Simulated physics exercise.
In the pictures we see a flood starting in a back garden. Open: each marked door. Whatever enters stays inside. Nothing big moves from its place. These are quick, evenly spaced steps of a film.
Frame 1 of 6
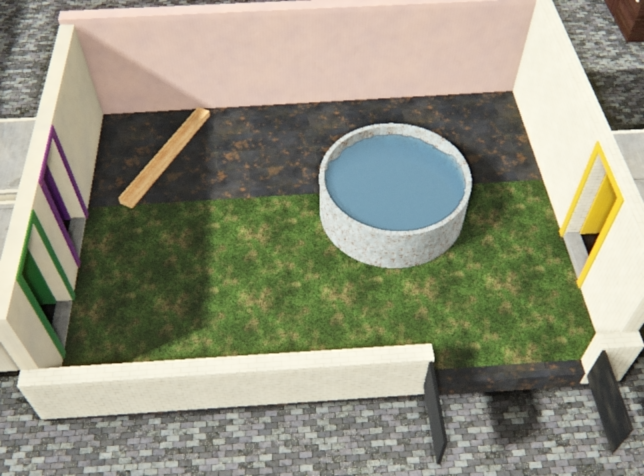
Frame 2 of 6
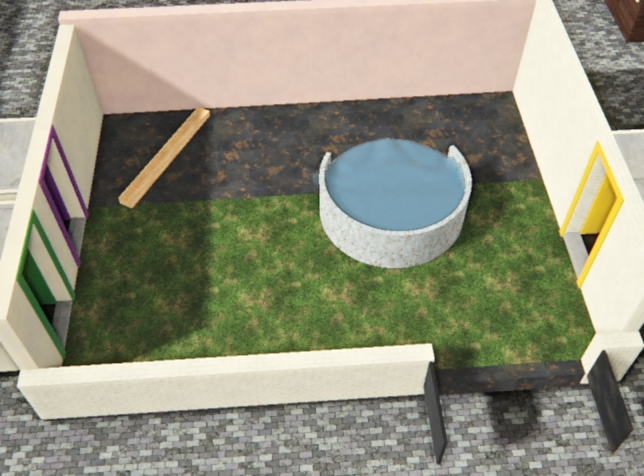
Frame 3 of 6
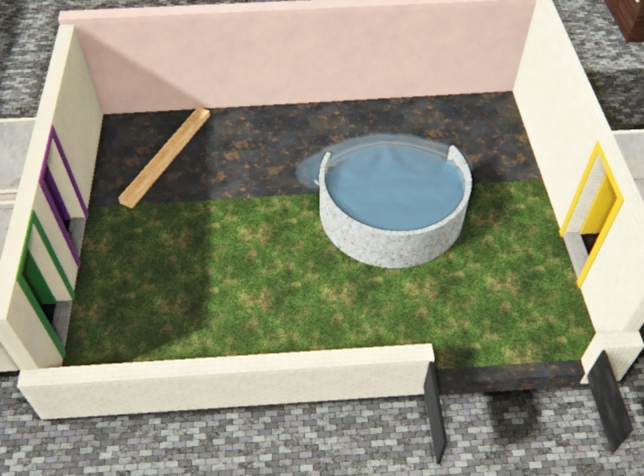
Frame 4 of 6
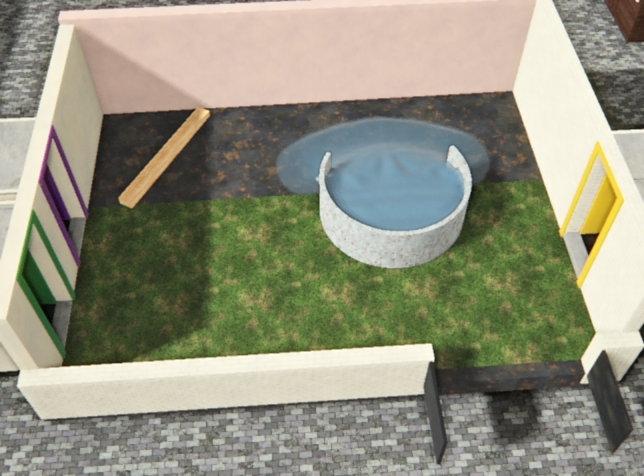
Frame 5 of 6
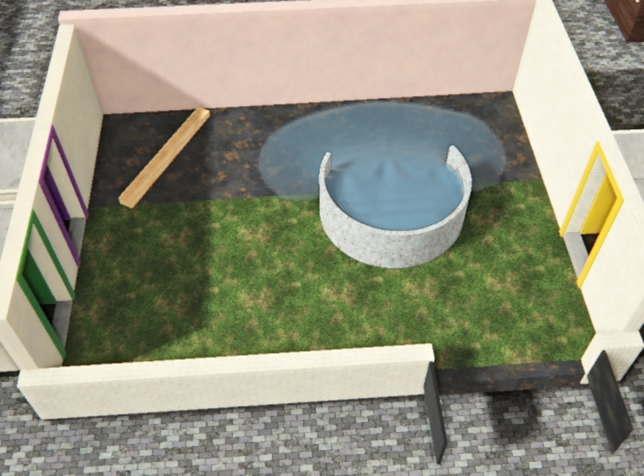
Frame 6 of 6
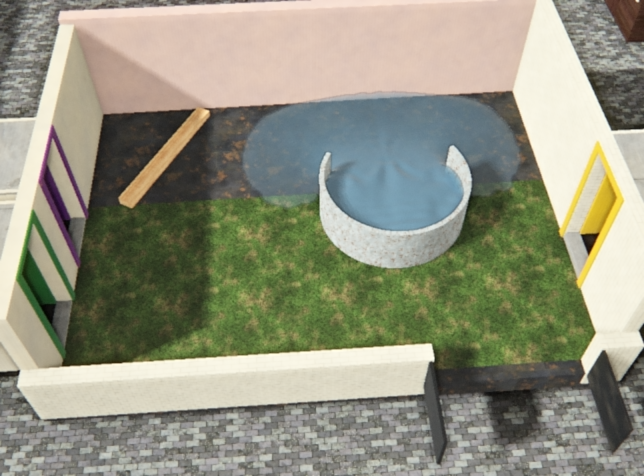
Water pours out through a gap in the round pool's far side and spreads across the dark paving.
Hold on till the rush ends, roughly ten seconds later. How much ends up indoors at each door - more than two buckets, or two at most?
As I see it, yellow door: Two buckets or fewer; green door: More than two buckets; purple door: More than two buckets.
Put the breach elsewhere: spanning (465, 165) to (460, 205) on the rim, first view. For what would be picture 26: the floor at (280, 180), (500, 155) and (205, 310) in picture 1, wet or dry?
Taking the three spots as listed, they end up spared, inundated and spared.
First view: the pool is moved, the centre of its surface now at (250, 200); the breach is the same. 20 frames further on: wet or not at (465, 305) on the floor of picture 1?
There: Dry.
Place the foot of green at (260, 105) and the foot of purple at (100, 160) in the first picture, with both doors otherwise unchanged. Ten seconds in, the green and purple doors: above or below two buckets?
Result - the green door exceeds the limit while the purple door exceeds the limit.
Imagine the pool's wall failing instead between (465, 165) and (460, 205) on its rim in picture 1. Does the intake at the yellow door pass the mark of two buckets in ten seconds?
As I see it, the yellow door tops the mark.
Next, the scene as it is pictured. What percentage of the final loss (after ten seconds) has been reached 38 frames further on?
My reading is about 25 per cent.
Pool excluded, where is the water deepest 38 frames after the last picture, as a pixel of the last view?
I'd mark about pixel (58, 395).
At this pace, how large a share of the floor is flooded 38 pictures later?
Roughly 85 percent, I reckon.
A moment on, water covers 30 % of the floor; the yellow door not reached, the green door not reached, the purple door not reached.
Next, water covers 35 % of the floor; the yellow door not reached, the green door not reached, the purple door not reached.
Then, water covers 55 % of the floor; the yellow door wet at the sill, nothing in, the green door not reached, the purple door wet at the sill, nothing in.
Later, water covers 85 % of the floor; the yellow door wet at the sill, nothing in, the green door under two buckets in, the purple door over two buckets in.
In the end, water covers 95 % of the floor; the yellow door wet at the sill, nothing in, the green door far over two buckets in, the purple door over two buckets in.
